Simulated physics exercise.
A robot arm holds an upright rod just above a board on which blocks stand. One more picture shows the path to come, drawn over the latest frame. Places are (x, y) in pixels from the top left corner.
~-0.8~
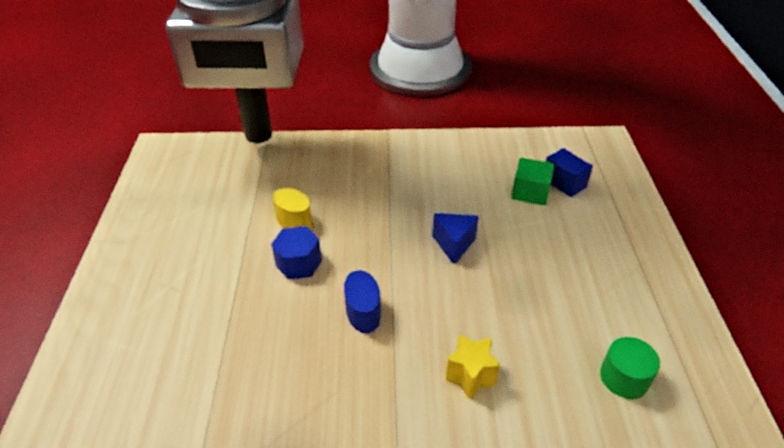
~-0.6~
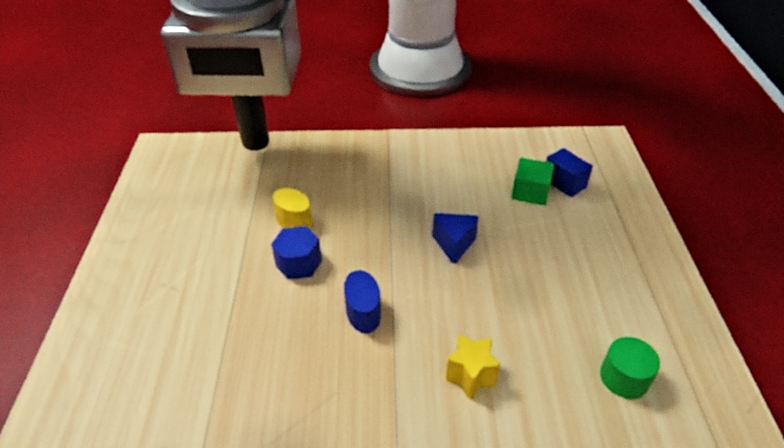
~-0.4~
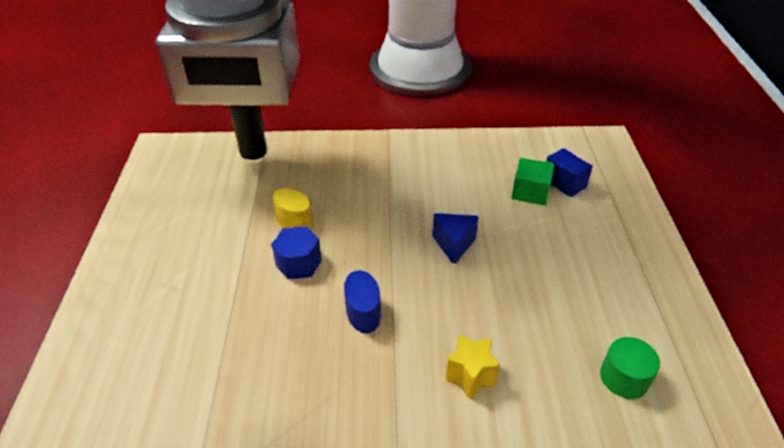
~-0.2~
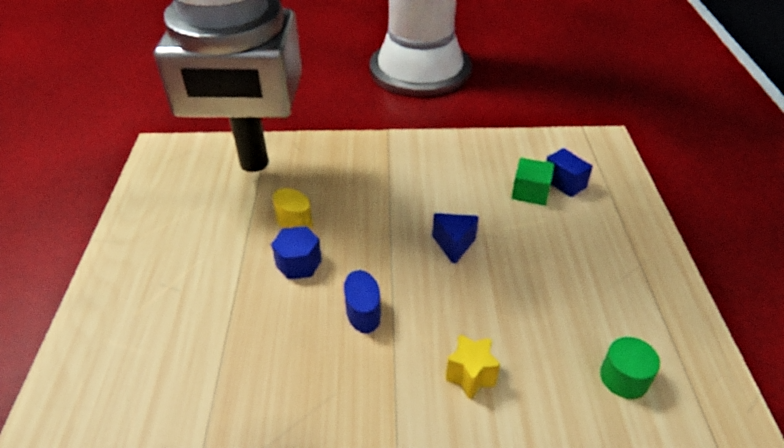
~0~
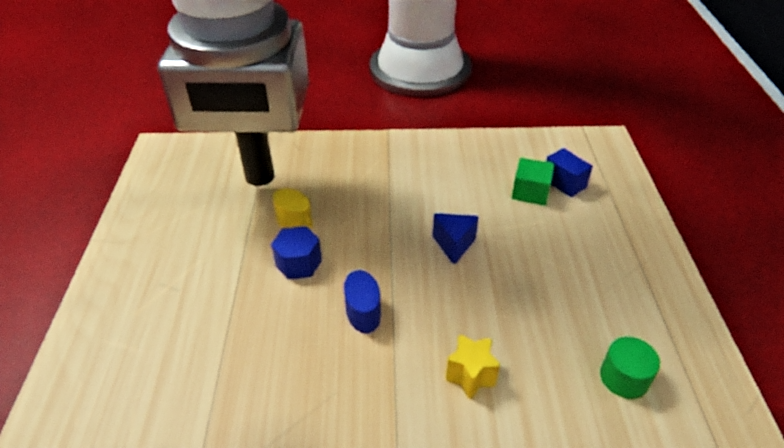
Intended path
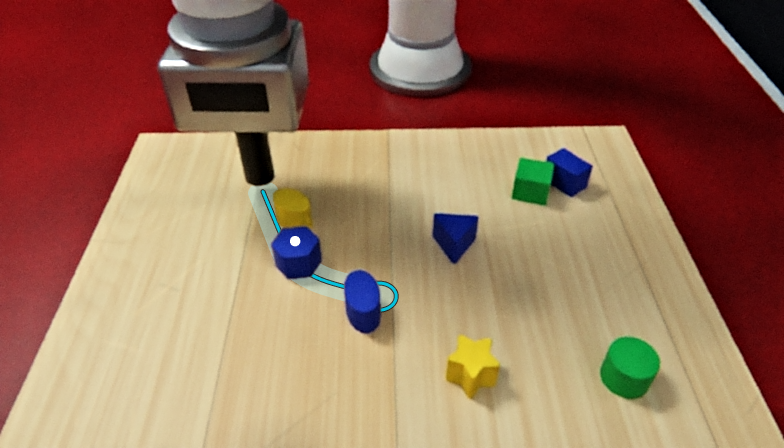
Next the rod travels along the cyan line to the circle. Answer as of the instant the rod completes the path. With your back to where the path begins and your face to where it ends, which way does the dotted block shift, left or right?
Measured against the direction from start to end, the dotted block shifts toward the right-hand side.
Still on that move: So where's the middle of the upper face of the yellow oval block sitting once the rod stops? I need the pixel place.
I predict (321, 218).
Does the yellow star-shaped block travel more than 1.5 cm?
That would be a no.
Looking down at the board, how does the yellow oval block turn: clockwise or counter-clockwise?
Answer: Anticlockwise.
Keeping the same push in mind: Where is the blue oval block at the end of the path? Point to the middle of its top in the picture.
The blue oval block ends near (390, 306).
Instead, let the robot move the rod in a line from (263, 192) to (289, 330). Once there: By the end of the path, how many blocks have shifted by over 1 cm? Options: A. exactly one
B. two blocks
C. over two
I'll go with B - two blocks.
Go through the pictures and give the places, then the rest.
Rod tip at (259, 136); block tops, yellow oval block at (291, 199); blue hexagon at (295, 241); blue oval block at (362, 290); yellow star-shaped block at (474, 354), in the first picture.
Rod at (256, 143); blocks unchanged, in the second picture.
Rod at (254, 152); blocks unchanged, in the third picture.
Rod at (255, 164); blocks unchanged, in the fourth picture.
Rod at (260, 177); yellow oval block at (291, 199); blue hexagon at (295, 241); blue oval block at (362, 290); yellow star-shaped block at (474, 354), in the fifth picture.
Path on the board, from (263, 192) over (280, 233) and (312, 275) to (379, 296); the dot is on the blue hexagon.
What follows on the original path. One third of the way, rod at (278, 219); yellow oval block at (313, 215), turned 50° anticlockwise.
Two thirds of the way, rod at (310, 261); yellow oval block at (321, 218), turned 90° anticlockwise; blue hexagon at (324, 282), turned 20° clockwise; blue oval block at (367, 292).
At the end, rod at (379, 282); yellow oval block at (321, 218), turned 90° anticlockwise; blue hexagon at (333, 298), turned 80° clockwise; blue oval block at (390, 306), turned 35° clockwise; yellow star-shaped block in place.
